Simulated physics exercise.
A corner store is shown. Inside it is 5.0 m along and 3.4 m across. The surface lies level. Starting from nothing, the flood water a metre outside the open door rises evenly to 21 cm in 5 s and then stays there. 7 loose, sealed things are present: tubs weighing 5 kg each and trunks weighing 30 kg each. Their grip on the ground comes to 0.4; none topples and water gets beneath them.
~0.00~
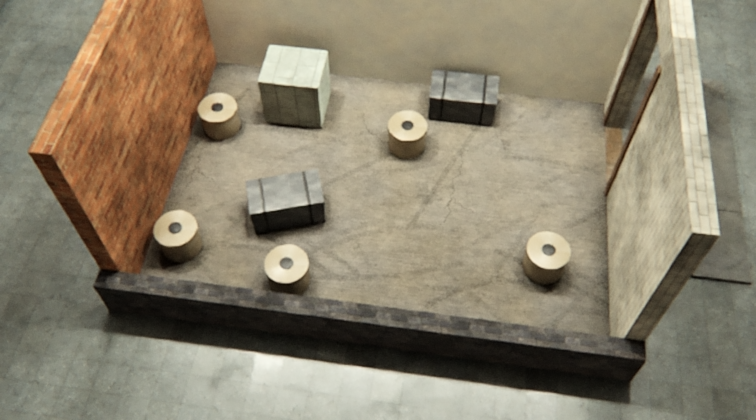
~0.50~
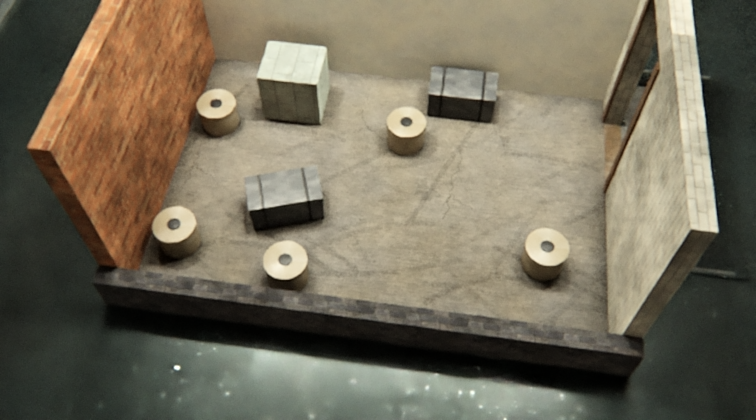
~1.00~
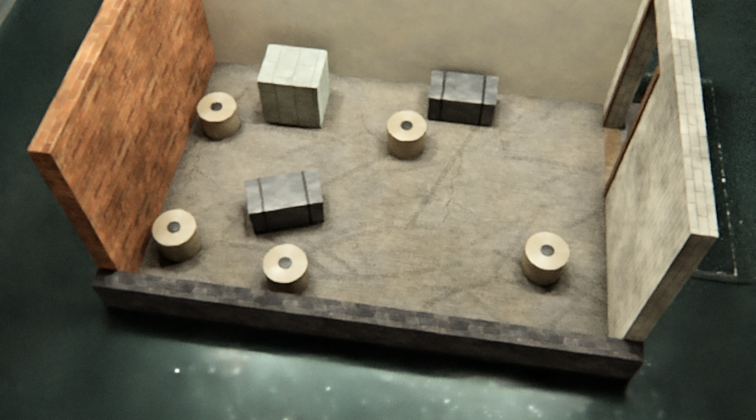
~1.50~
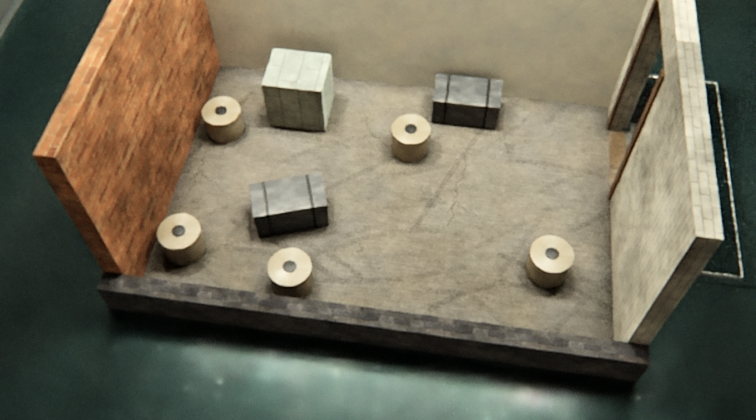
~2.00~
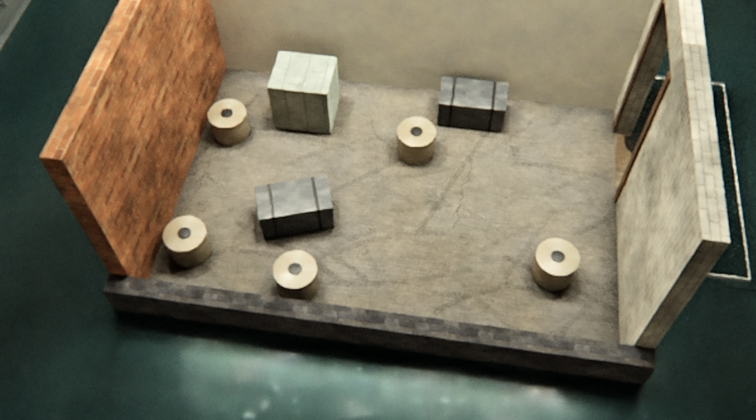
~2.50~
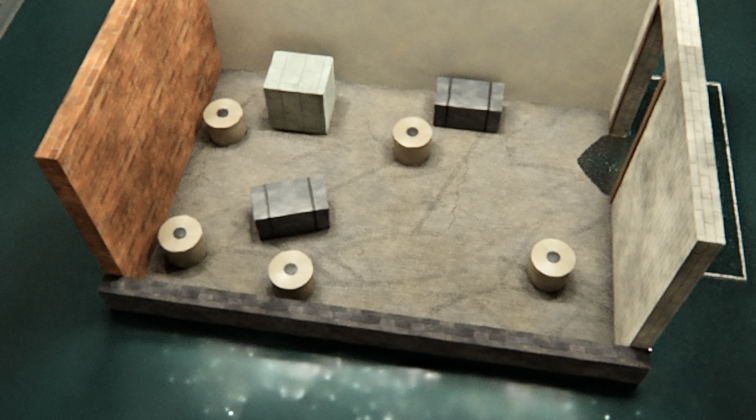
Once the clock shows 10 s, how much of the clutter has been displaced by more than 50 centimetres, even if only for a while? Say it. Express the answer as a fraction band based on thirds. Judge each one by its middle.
The band is one third to two thirds.
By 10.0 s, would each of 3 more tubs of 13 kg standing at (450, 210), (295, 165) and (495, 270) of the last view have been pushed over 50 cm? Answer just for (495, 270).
That spot comes out lower.
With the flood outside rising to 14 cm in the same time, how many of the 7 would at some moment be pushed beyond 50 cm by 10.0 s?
That would give 1.
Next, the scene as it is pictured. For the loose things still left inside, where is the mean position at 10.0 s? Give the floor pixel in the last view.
(292, 202).
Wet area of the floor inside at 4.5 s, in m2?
4.0 m2.
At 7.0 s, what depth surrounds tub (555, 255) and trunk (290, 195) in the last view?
I'd put it at 1 cm and 3 cm respectively.
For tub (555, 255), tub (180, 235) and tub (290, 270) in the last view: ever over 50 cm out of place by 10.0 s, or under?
So that's inside it for the first, inside it for the second and beyond it for the last.
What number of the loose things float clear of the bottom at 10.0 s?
It comes to 4.
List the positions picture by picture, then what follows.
A tub at (408, 126), on the bottom; a trunk at (284, 191) rests on the ground; 0.0 m2 under water; 0 of 7 have shifted, in the first frame.
A tub at (407, 122), on the bottom; a trunk at (283, 188) rests on the ground; water covers 0.0 m2; 0 of 7 have shifted, in the second frame.
A tub at (407, 126) rests on the ground; a trunk at (283, 191) rests on the ground; 0.0 m2 under water; 0 of 7 have shifted, in the third frame.
A tub at (411, 129), on the bottom; a trunk at (288, 194) rests on the ground; water covers 0.0 m2; 0 of 7 have shifted, in the fourth frame.
A tub at (417, 132), on the bottom; a trunk at (293, 197), on the bottom; water covers 0.0 m2; 0 of 7 have shifted, in the fifth frame.
A tub at (413, 132), on the bottom; a trunk at (289, 197) rests on the ground; 0.2 m2 under water; 0 of 7 have shifted, in the sixth frame.
After 3.5 s 0 of 7 are over 50 cm from their spots; 0 afloat.
After 4.5 s 0 of 7 are over 50 cm from their spots; 0 afloat.
After 7.0 s 1 of 7 are over 50 cm from their spots; 0 afloat.
After 10.0 s 3 of 7 are over 50 cm from their spots, and 3 have been at some point; 4 afloat.
